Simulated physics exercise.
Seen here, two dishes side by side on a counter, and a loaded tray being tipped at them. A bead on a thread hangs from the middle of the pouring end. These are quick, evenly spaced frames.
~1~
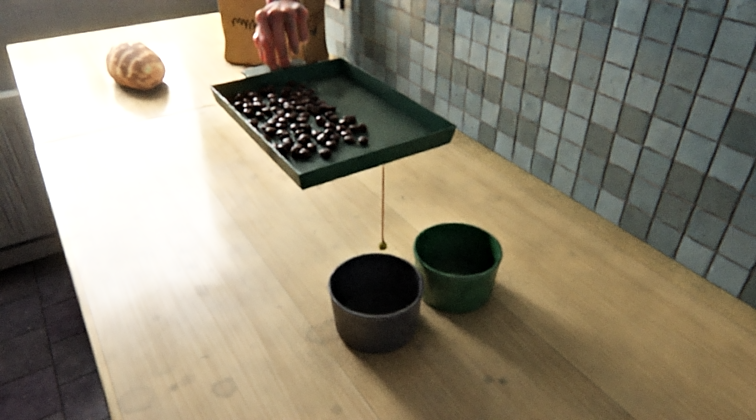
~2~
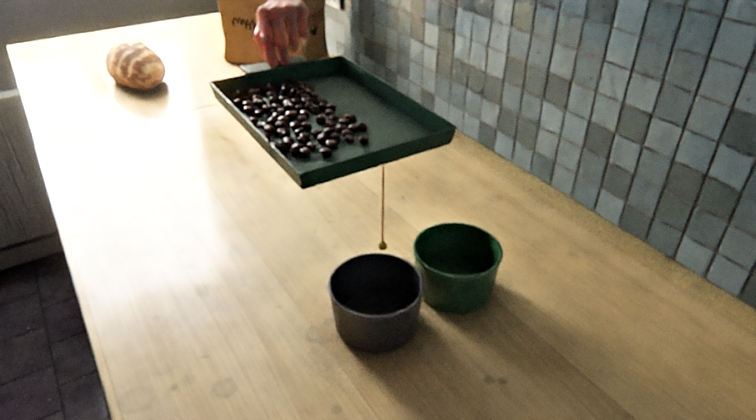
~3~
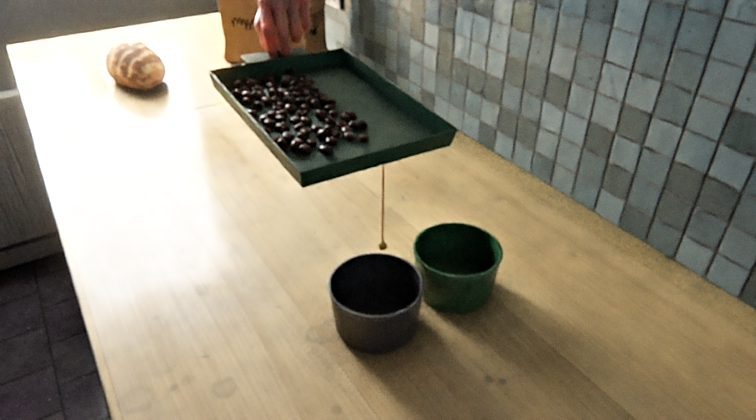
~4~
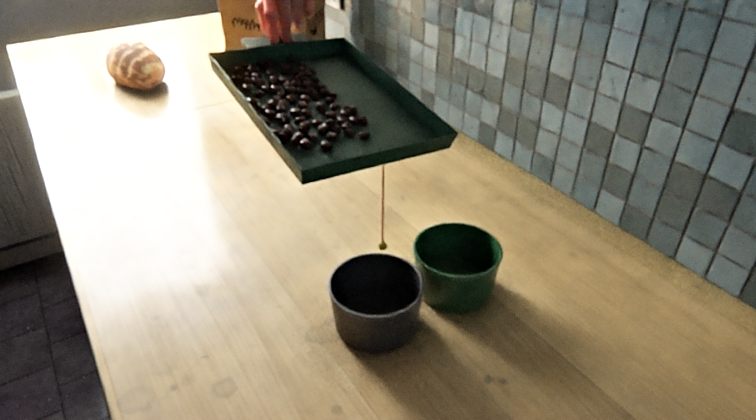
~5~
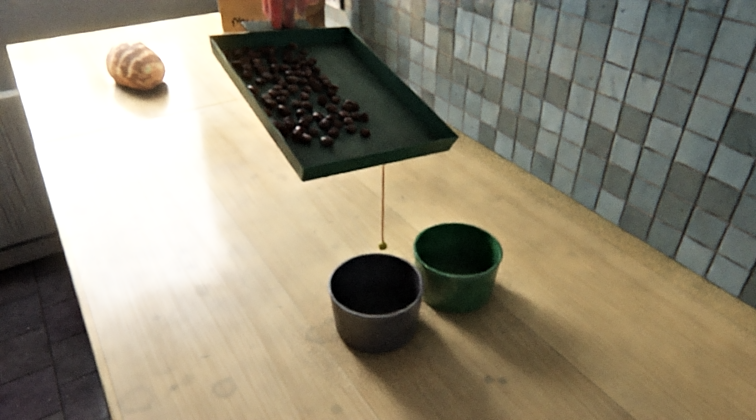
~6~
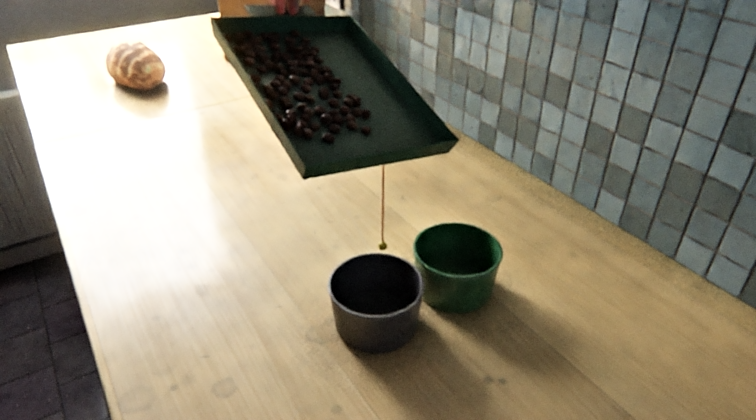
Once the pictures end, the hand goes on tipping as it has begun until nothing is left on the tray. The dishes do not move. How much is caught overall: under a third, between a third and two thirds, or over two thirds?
They take more than two thirds between them.
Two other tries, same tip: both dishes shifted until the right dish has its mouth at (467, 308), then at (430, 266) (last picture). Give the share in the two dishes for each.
Roughly 0 per cent, and 40 per cent.
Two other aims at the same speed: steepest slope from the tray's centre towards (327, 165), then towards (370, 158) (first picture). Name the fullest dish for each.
At the first place the dish on the left, at the second left.
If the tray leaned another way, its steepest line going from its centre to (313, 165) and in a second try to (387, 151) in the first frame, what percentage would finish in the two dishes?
Roughly 10 per cent, and 80 per cent.
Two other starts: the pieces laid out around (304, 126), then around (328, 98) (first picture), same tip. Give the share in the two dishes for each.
The first gives 90 %, the second 90 %.
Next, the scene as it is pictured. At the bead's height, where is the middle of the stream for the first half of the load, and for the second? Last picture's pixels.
Around (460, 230) and then (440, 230).
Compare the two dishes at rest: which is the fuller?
The winner is right.
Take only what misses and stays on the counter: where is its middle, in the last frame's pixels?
Near (427, 282).
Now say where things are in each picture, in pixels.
The first picture shows corners of the pouring end near (301, 171) and (452, 126), level; middle of the load near (292, 116), flat chocolate drops; left dish near (402, 328); right dish near (484, 288); bead on its thread near (383, 246).
The second picture shows corners of the pouring end near (301, 171) and (452, 126), level; middle of the load near (291, 114).
The third picture shows corners of the pouring end near (302, 169) and (453, 128), tipped barely, lowest at the right corner; middle of the load near (291, 108).
The fourth picture shows corners of the pouring end near (304, 167) and (454, 132), tipped a little, lowest at the right corner; middle of the load near (292, 98).
The fifth picture shows corners of the pouring end near (306, 165) and (454, 135), tipped a little, lowest at the right corner; middle of the load near (293, 89).
The sixth picture shows corners of the pouring end near (308, 163) and (455, 138), tipped clearly, lowest at the right corner; middle of the load near (295, 80); left dish near (402, 328); right dish near (484, 288).
Shortly afterwards, tray tipped steeply; all but a few on the tray; a little in the air.
Next, tray tipped past a quarter turn; near a quarter on the tray; near half in the right dish; a little outside both; near a quarter in the air.
Some moments later, tray tipped past a quarter turn; only a few in the left dish; the bulk in the right dish; a little outside both.
In the end, tray tipped past a quarter turn; only a few in the left dish; the bulk in the right dish; a little outside both.
